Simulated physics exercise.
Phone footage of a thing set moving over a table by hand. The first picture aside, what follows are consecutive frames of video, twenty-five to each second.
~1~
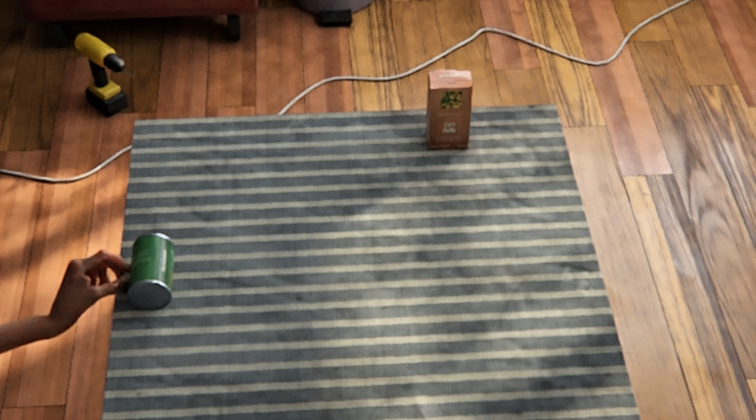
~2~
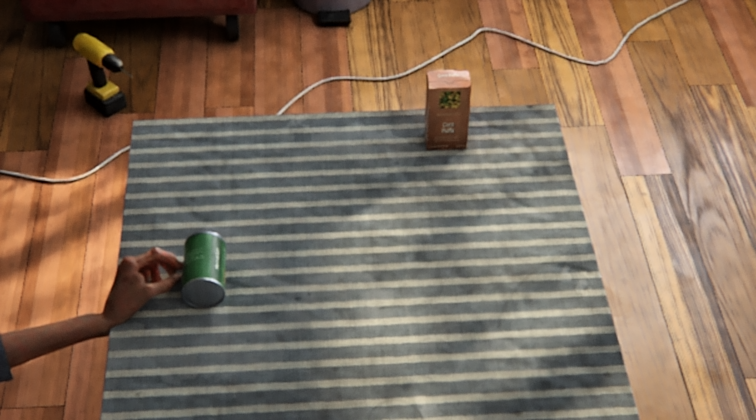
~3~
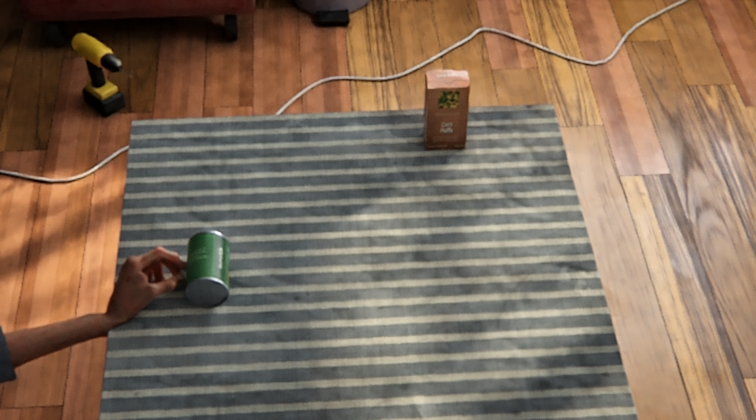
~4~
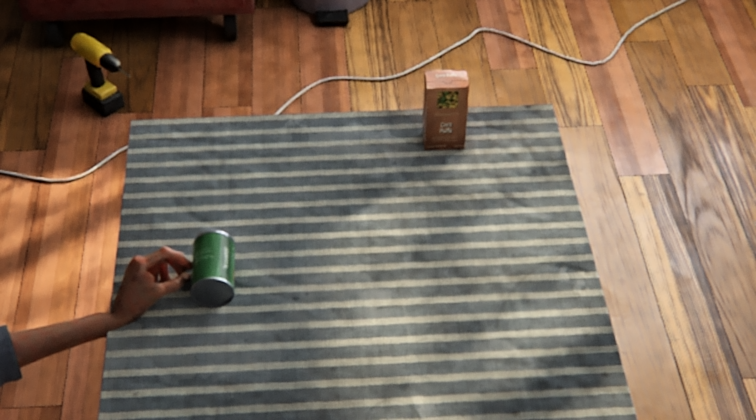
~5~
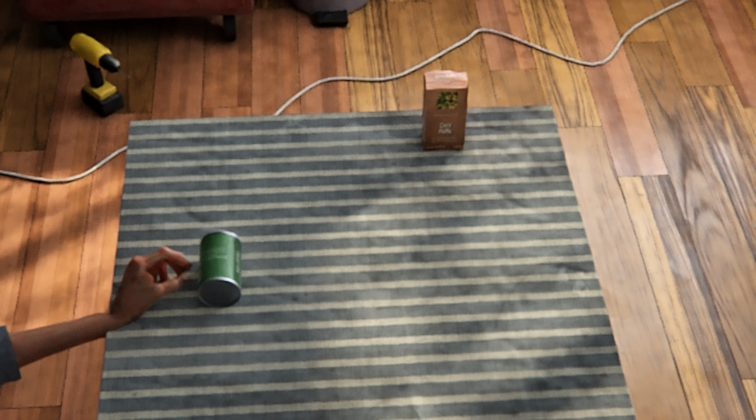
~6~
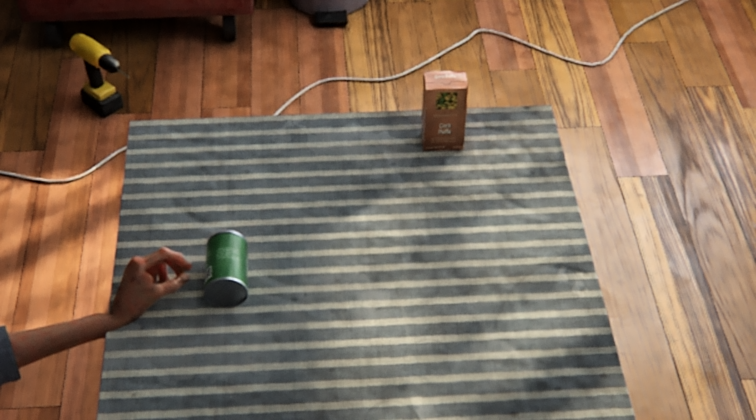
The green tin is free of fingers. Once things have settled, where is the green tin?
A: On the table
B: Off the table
On the table.
Then, 0.20 s on from there, green tin shifted about its own width near (258, 268).
Then, 0.50 s on from there, green tin shifted well along near (288, 267).
In the end, moved from the start, green tin. At the end, from the last picture's camera, green tin near (302, 266).
